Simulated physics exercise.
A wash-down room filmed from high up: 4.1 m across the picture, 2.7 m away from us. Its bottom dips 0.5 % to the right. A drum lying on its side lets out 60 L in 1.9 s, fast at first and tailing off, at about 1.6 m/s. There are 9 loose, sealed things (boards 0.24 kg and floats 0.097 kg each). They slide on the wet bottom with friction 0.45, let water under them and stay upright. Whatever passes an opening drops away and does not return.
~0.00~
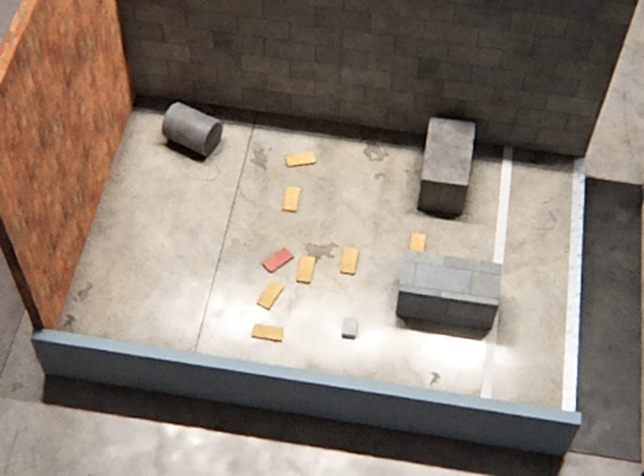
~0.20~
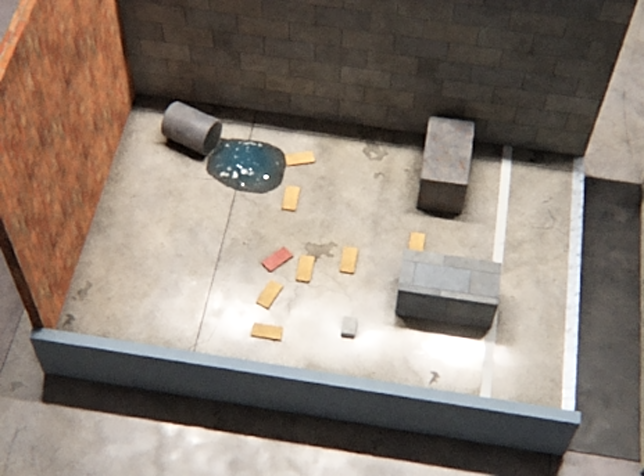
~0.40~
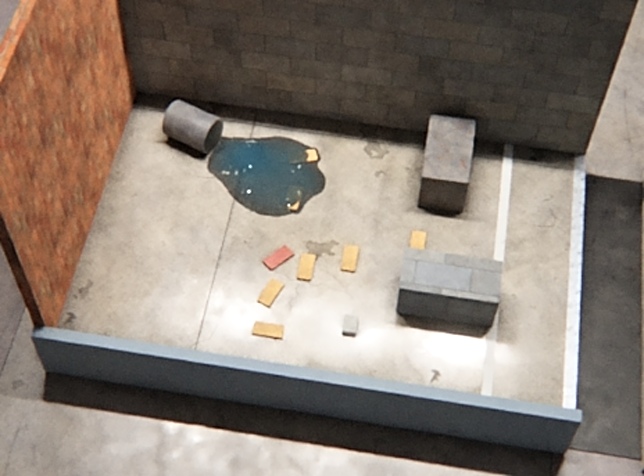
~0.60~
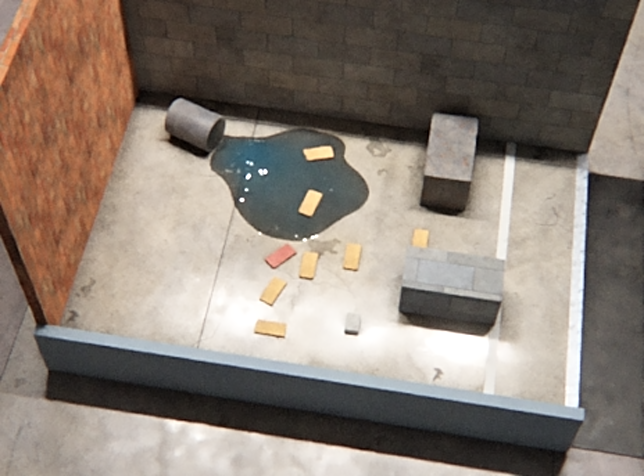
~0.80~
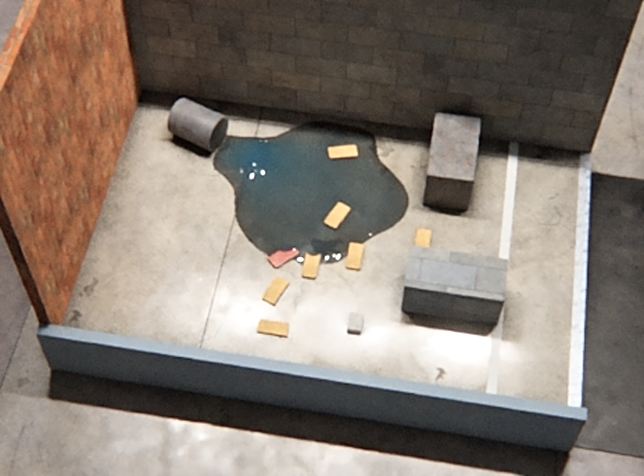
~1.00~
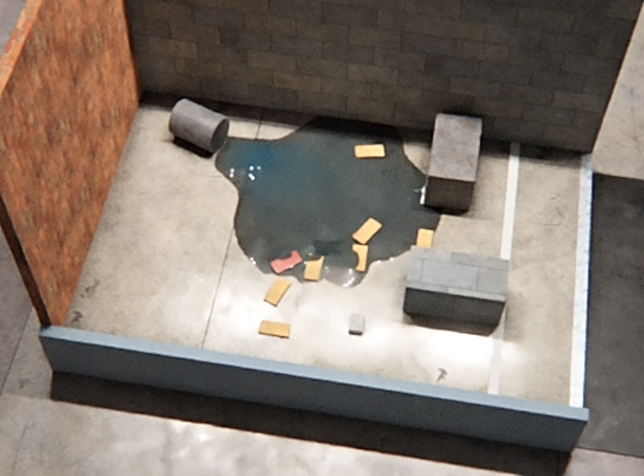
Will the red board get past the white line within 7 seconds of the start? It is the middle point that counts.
Red board falls short.
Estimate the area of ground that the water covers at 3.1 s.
Roughly 3.0 m2.
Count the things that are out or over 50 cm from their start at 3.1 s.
7 of them.
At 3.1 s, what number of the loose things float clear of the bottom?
6 of them.
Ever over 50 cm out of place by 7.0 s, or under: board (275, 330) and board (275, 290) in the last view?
In that order: Less, over.
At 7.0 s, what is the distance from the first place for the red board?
Roughly 100 cm.
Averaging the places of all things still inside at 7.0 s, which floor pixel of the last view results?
At about (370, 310).
After 1.4 s the red board is near (298, 283), 0.3 m from its start, afloat; 0 of 9 are over the mark; 6 afloat.
After 3.1 s the red board is near (340, 376), 1.2 m from its start, afloat; 2 of 9 are over the mark; 6 afloat.
After 4.9 s the red board is near (307, 366), 1.1 m from its start, afloat; 3 of 9 are over the mark; 4 afloat.
After 7.0 s the red board is near (290, 360), 1.0 m from its start, aground; 3 of 9 are over the mark; 0 afloat.
